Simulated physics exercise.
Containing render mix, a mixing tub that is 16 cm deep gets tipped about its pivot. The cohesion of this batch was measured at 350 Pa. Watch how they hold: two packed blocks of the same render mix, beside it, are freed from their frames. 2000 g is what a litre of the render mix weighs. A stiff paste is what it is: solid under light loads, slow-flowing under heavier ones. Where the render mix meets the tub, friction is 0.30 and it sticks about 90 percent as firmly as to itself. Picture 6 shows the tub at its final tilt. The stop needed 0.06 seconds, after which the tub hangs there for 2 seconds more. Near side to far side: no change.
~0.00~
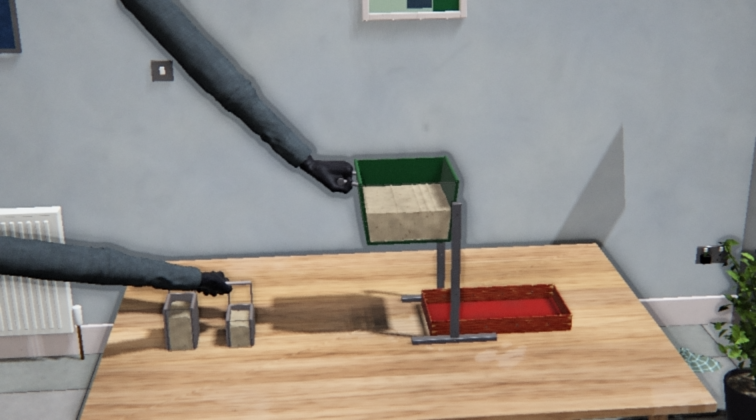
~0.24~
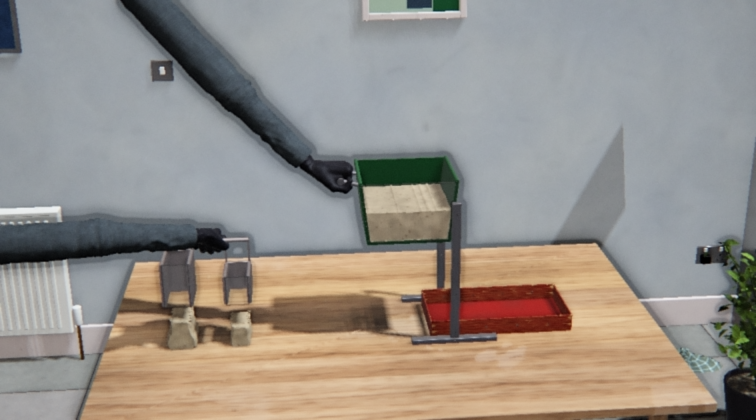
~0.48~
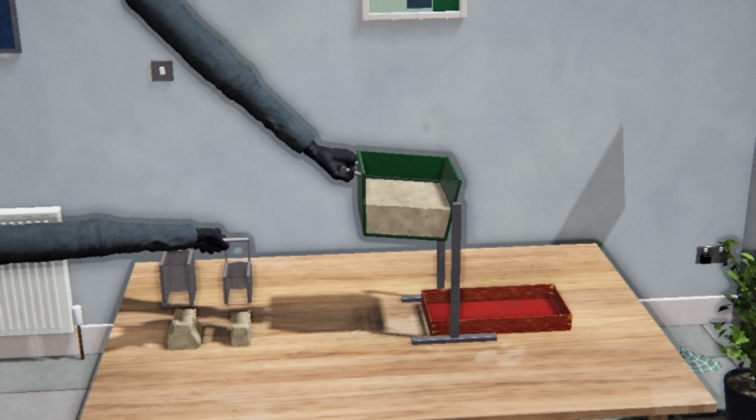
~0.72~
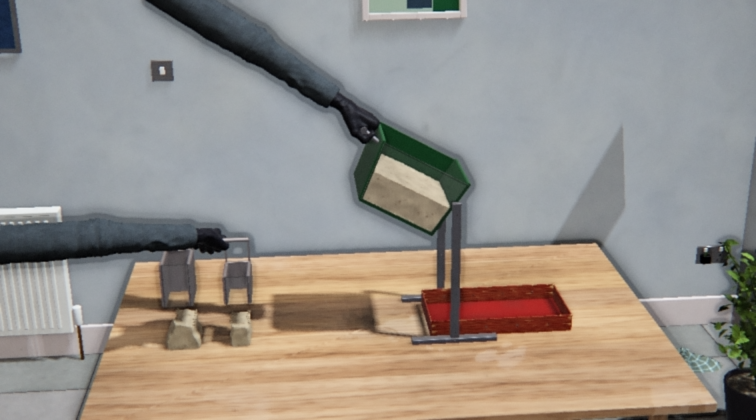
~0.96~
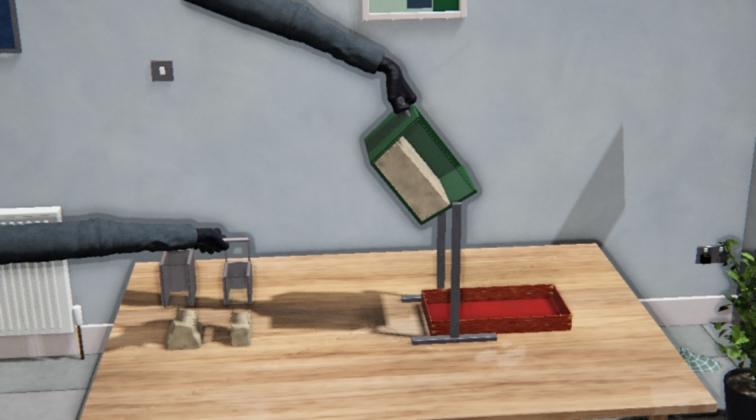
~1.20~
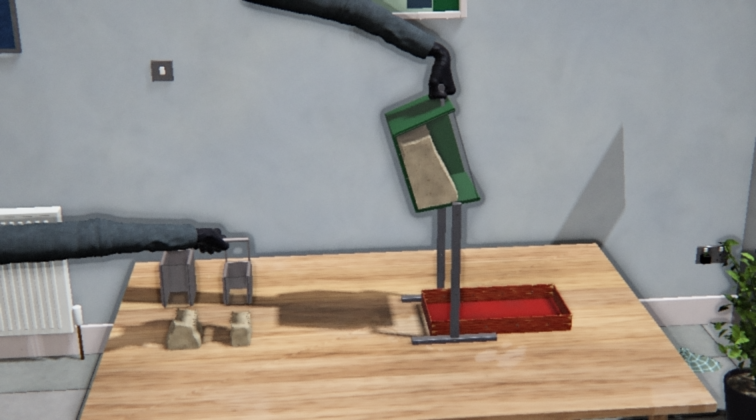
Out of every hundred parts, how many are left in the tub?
Some 100 in every hundred.
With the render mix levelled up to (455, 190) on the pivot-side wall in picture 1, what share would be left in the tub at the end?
Then roughly 55 %.
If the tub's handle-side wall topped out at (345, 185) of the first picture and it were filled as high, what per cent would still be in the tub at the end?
I'd put it at close to 80 per cent.
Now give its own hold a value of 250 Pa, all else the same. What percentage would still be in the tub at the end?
I'd guess around 85 in a hundred.
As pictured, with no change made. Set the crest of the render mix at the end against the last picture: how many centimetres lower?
The top ends up some 5 cm below its level in the last picture.
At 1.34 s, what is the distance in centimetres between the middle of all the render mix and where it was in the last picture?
Measured shift, roughly 3 cm.
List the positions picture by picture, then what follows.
Handle-side rim at (362, 185), tilt 0 degrees; top of the render mix at (431, 210); blocks stand 11 cm, 6.7 cm (left to right), in the first picture.
Handle-side rim at (362, 185), tilt 0 degrees; top of the render mix at (431, 210); blocks stand 8.8 cm, 6.7 cm (left to right), in the second picture.
Handle-side rim at (366, 175), tilt 6 degrees; top of the render mix at (370, 204); blocks stand 8.3 cm, 6.7 cm (left to right), in the third picture.
Handle-side rim at (386, 143), tilt 29 degrees; top of the render mix at (377, 172); blocks stand 8.1 cm, 6.6 cm (left to right), in the fourth picture.
Handle-side rim at (420, 120), tilt 53 degrees; top of the render mix at (397, 144); blocks stand 8.1 cm, 6.6 cm (left to right), in the fifth picture.
Handle-side rim at (454, 112), tilt 74 degrees; top of the render mix at (429, 137); blocks stand 8.1 cm, 6.6 cm (left to right), in the sixth picture.
After 1.34 s, the tub is at 74 degrees and holds 100 %.
After 1.51 s, the tub is at 74 degrees and holds 100 %.
After 1.68 s, the tub is at 74 degrees and holds 100 %.
After 1.85 s, the tub is at 74 degrees and holds 100 %.
After 3.20 s, at the end, the tub is at 74 degrees and holds 100 %.
